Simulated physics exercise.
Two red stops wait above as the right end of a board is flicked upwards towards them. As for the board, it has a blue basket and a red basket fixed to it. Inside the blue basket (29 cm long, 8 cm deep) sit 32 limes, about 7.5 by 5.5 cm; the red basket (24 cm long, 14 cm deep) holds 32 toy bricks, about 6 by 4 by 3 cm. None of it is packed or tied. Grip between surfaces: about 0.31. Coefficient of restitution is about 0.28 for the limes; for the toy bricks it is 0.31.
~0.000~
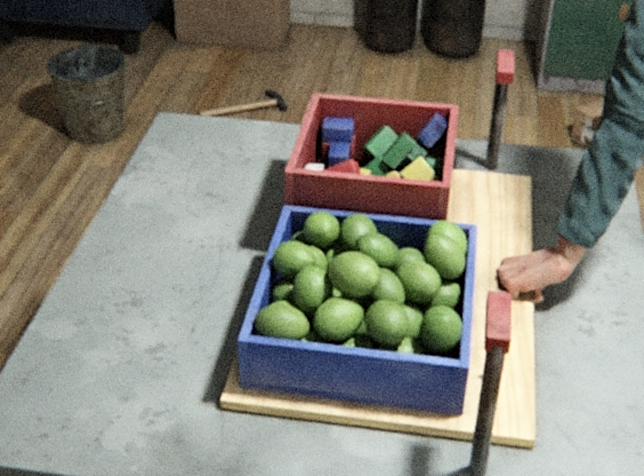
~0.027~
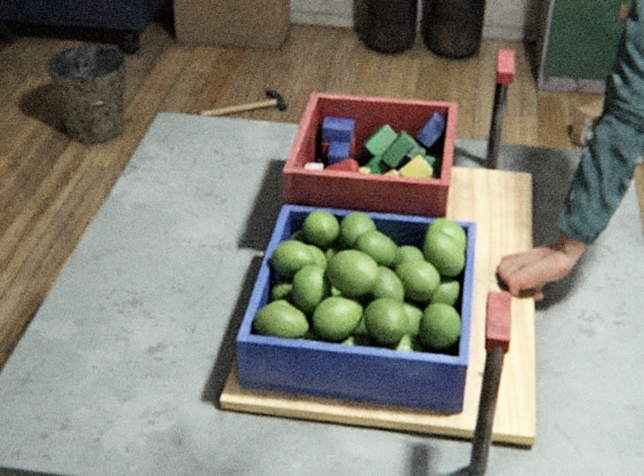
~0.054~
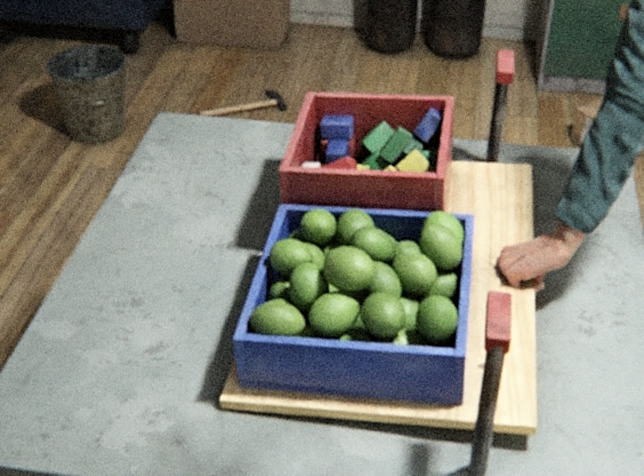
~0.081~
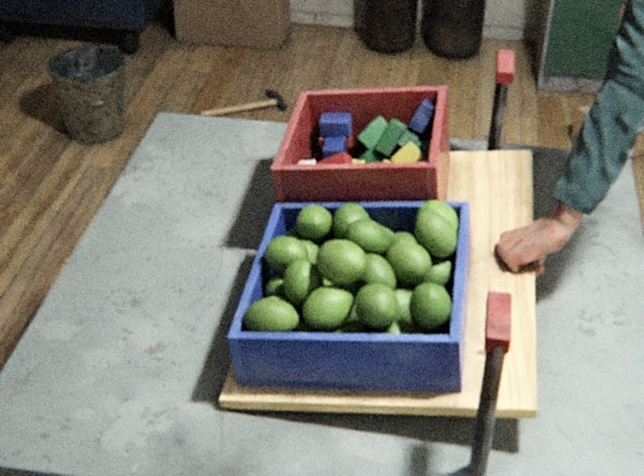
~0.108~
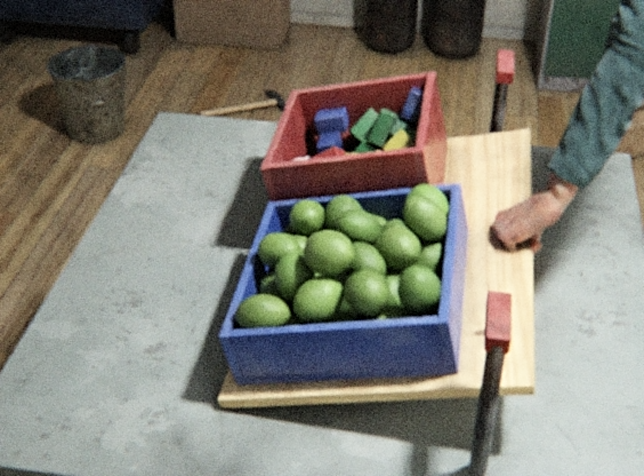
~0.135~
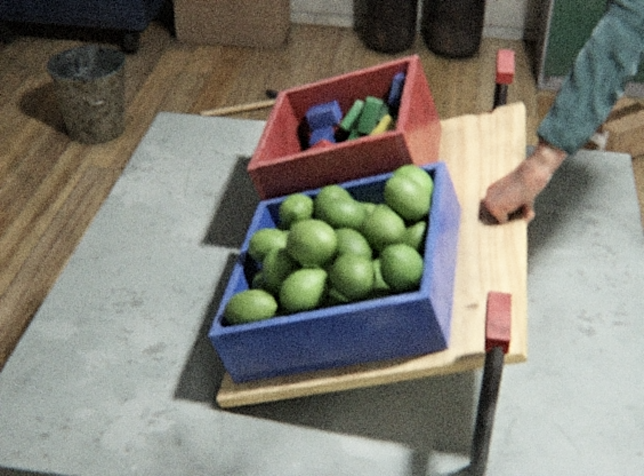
A blue basket full of limes sits in front of a red basket of colourful toy bricks on a pale wooden board, seen from above on a grey tabletop in a wood-floored room. Two dark posts with red tops stand at the right, and a bucket and hammer lie beyond. A hand lifts the board's right end, tilting it and both baskets leftward, while the camera stays still.
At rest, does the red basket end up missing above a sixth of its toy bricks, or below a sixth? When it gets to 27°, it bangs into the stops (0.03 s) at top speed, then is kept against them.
The one-sixth line is not crossed.
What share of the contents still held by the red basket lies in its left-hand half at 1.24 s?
About 90%.
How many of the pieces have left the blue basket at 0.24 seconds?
Count for the blue basket: Roughly 0.
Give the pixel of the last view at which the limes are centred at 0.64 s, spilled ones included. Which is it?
I'd say near (217, 280).
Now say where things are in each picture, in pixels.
In the first picture (we follow the rim corner now nearest the camera, unless another is named), red basket (by its farthest rim corner) at (320, 95); blue basket at (459, 363); tilt 0°; nothing out yet.
The second picture shows red basket at (318, 94); blue basket at (459, 360); tilt 1°.
The third picture shows red basket at (314, 93); blue basket at (455, 352); tilt 3°.
The fourth picture shows red basket at (308, 92); blue basket at (449, 338); tilt 8°.
The fifth picture shows red basket at (298, 91); blue basket at (438, 319); tilt 13°.
The sixth picture shows blue basket at (419, 295); tilt 21°; nothing out yet.
After 0.14 s, it hits the stops.
After 0.24 s, tilt 27°; 0 of 32 out of the blue basket and 0 of 32 out of the red basket.
After 0.38 s, tilt 27°; 5 of 32 out of the blue basket and 1 of 32 out of the red basket.
After 0.64 s, tilt 27°; 16 of 32 out of the blue basket and 2 of 32 out of the red basket.
When it is over (at 1.24 s), 18 of 32 out of the blue basket and 2 of 32 out of the red basket. Asked share, 2 of 32, 6 per cent.
